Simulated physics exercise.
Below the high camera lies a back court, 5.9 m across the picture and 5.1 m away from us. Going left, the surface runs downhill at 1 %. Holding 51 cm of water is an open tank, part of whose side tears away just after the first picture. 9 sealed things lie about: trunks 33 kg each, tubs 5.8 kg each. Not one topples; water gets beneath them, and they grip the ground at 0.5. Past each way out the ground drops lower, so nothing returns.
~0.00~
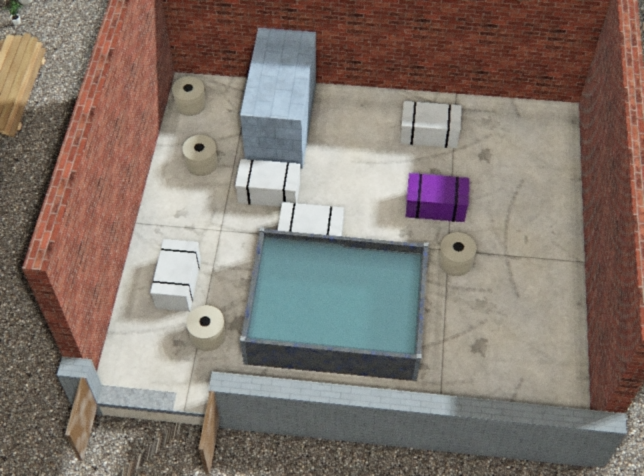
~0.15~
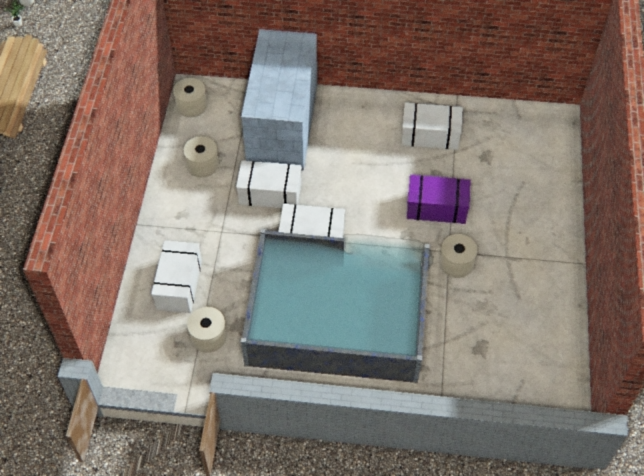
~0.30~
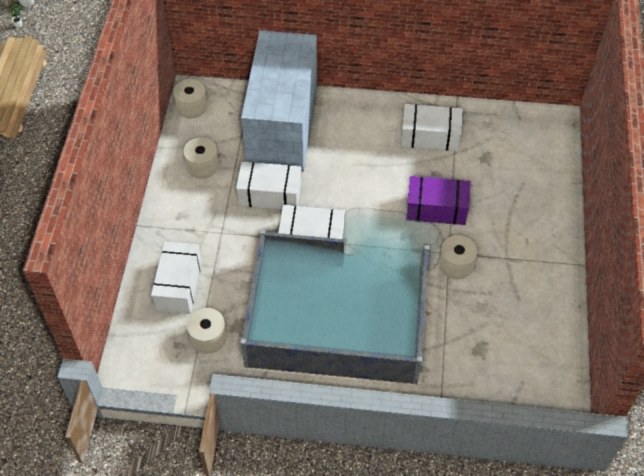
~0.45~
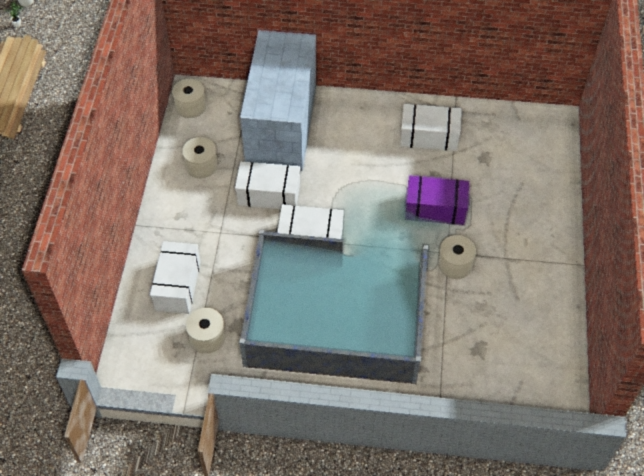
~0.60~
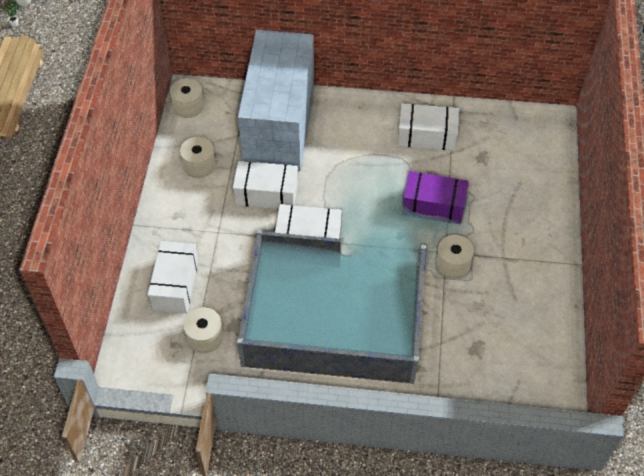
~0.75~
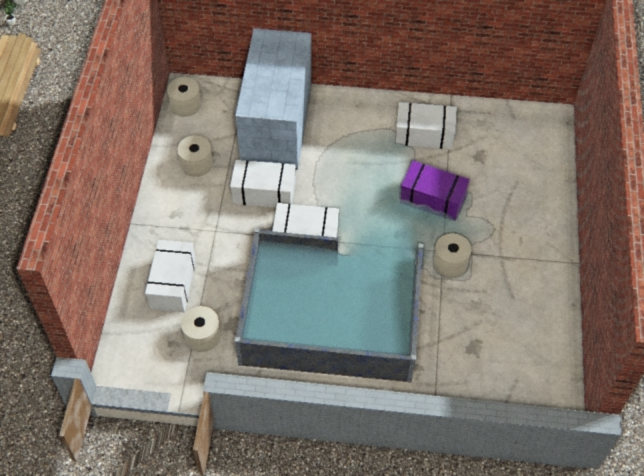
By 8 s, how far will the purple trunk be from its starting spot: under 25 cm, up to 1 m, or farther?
It comes to rest far off.
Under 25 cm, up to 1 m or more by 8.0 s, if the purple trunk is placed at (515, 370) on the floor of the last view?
Short answer: It hardly moves.
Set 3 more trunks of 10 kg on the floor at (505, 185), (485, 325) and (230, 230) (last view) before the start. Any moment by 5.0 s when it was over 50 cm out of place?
Taking them in order: Far enough, not far enough and not far enough.
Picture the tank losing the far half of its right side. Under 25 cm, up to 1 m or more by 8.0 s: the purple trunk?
Result: Purple trunk essentially stationary.
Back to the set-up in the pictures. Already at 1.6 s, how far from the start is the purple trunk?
About 120 cm.
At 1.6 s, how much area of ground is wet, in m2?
Close to 12.0 m2, I'd say.
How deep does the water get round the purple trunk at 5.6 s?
Close to 12 centimetres.
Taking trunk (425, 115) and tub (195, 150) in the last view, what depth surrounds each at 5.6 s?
Close to 12 and 1 centimetres.
After 1.6 s the purple trunk is near (477, 133), 1.2 m from its start, aground; 0 of 9 are out; 0 afloat.
After 3.6 s the purple trunk is near (545, 105), 2.1 m from its start, afloat; 0 of 9 are out; 2 afloat.
After 5.6 s the purple trunk is near (562, 155), 1.8 m from its start, afloat; 0 of 9 are out; 2 afloat.
After 8.0 s the purple trunk is near (565, 229), 1.7 m from its start, aground; 0 of 9 are out; 2 afloat.
